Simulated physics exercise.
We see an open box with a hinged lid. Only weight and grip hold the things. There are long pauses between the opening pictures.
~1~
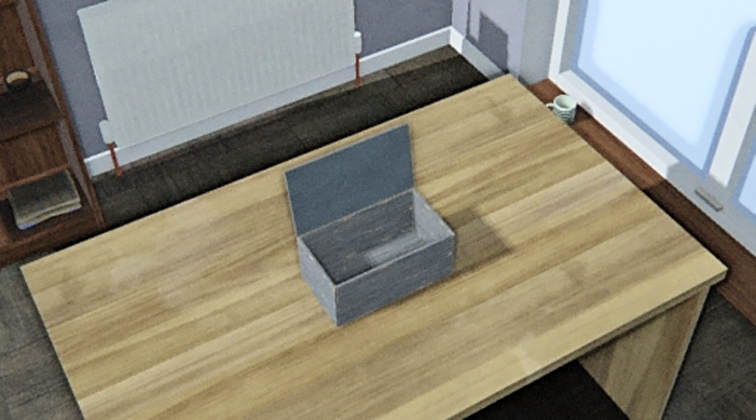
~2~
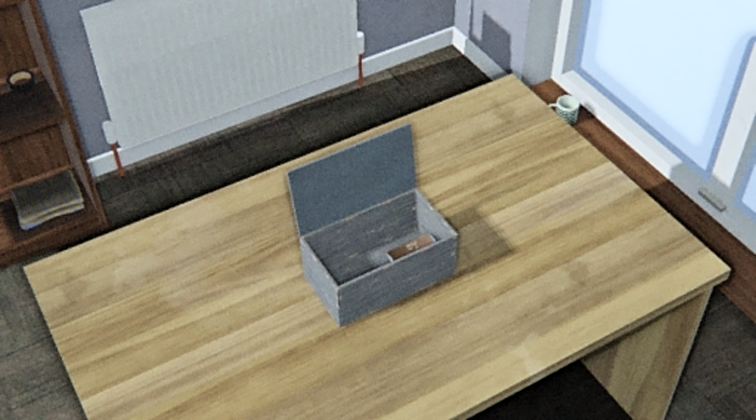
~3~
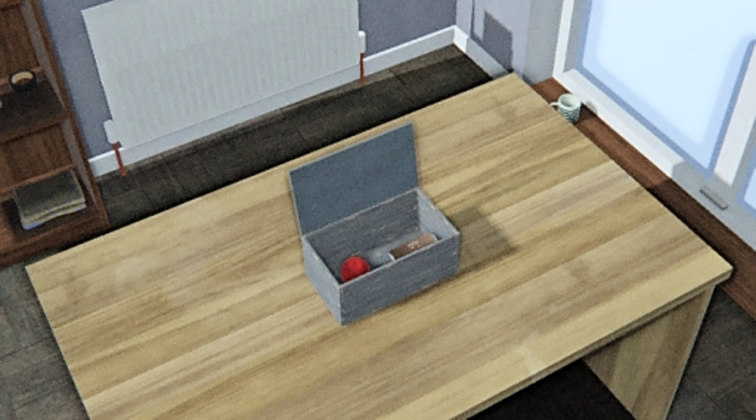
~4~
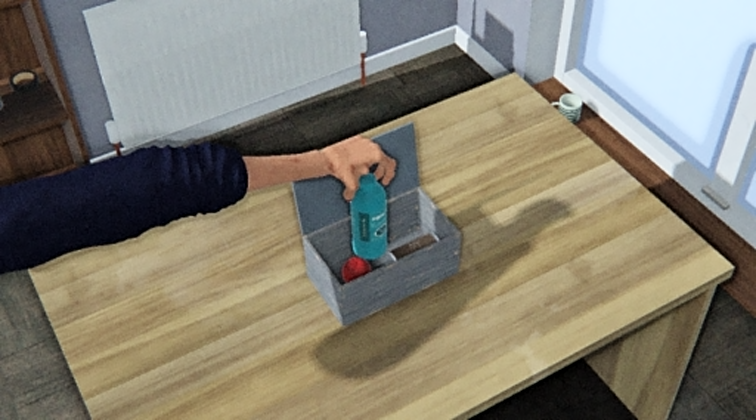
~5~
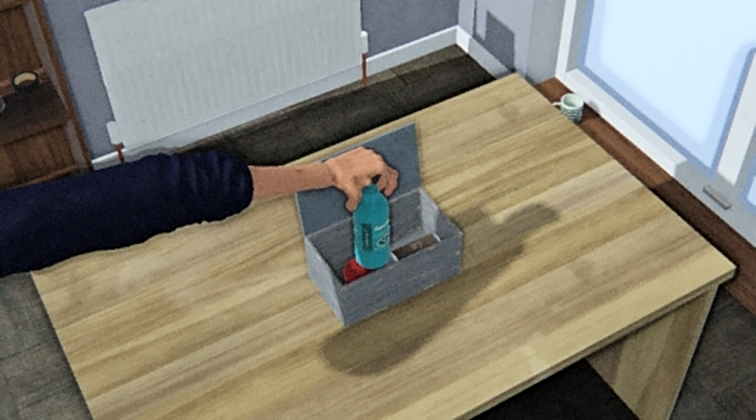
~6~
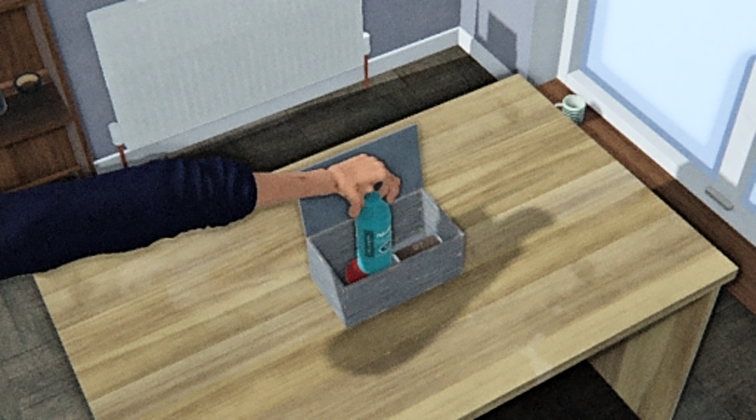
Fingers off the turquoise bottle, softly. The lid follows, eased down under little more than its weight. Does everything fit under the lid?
As it turns out, it closes.
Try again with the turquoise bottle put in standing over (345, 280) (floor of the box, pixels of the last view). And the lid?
Then it stays ajar.
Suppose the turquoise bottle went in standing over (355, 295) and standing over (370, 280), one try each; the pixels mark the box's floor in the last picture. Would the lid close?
First, it is held up; second, it sits on the rim.
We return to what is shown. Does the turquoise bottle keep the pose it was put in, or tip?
The turquoise bottle tips.
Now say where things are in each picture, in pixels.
In the first picture, the last thing is not in view yet.
In the second picture, the last thing is not in view yet.
In the third picture, the last thing is not in view yet.
In the fourth picture, still above its spot; turquoise bottle (369, 214).
In the fifth picture, still above its spot; turquoise bottle (371, 224).
In the sixth picture, in place under the hand; turquoise bottle (374, 231).
Then, 0.40 s later than the last frame, turquoise bottle tilted by 57° near (386, 241); red apple moved about its own width.
Then, 1.00 s later than the last frame, lid starting down; turquoise bottle on its side near (391, 247); red apple moved about its own width; brown tin moved a little.
Then, 1.60 s later than the last frame, lid 57° above the rim; turquoise bottle on its side near (391, 247); red apple moved about its own width; brown tin moved a little.
Then, 1.90 s later than the last frame, lid 14° above the rim; turquoise bottle on its side near (391, 247); red apple moved about its own width; brown tin moved a little.
When it is over, lid shut; lying over in the box, turquoise bottle; moved from the start, red apple; brown tin as before. End places, in pixels of the last picture, turquoise bottle near (391, 246).
